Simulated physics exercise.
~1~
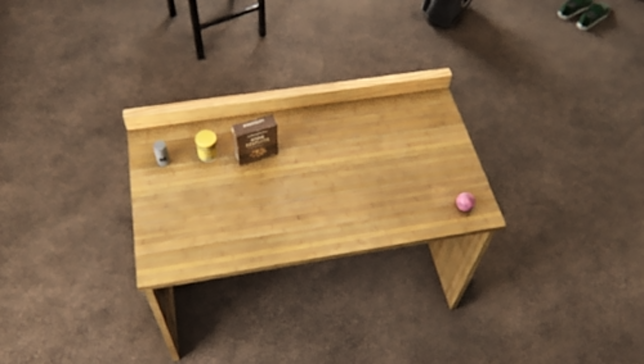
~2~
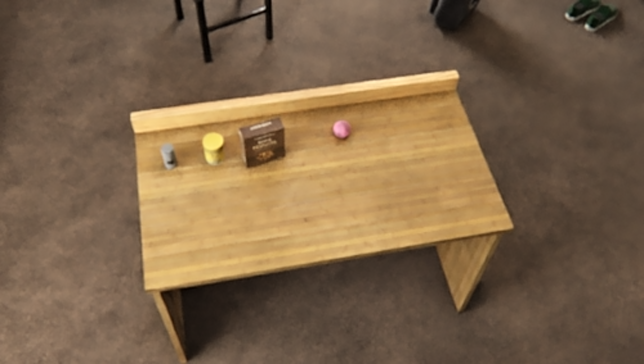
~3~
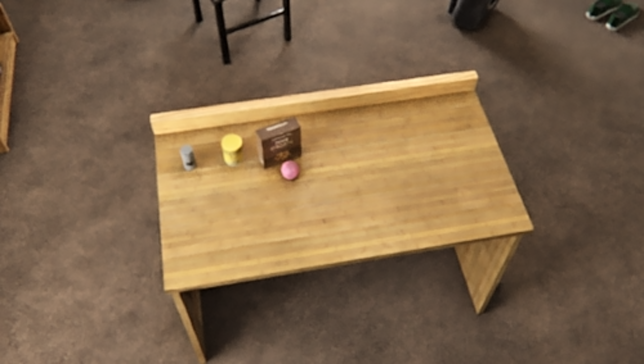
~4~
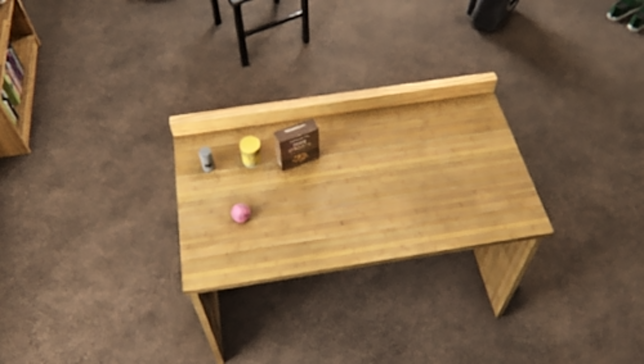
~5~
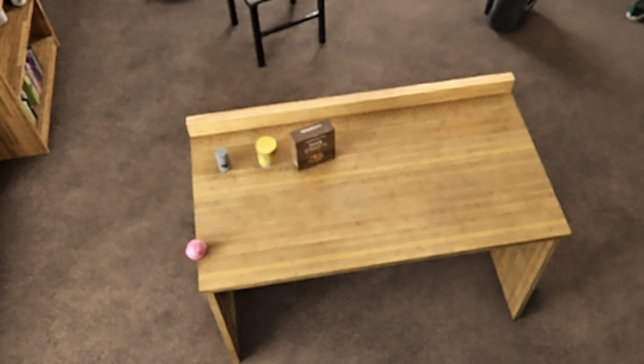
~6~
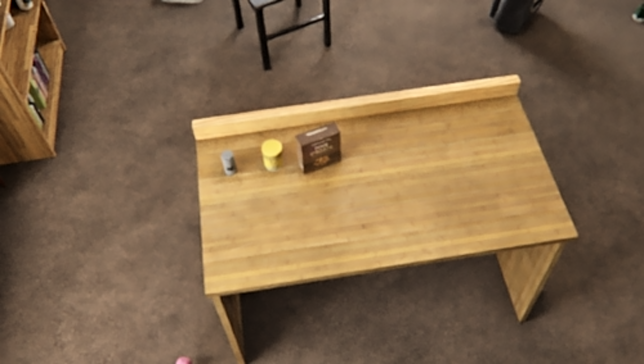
Wooden table with a pink ball rolling left, meeting the back rail, angling past a brown packet and dropping off the left edge.
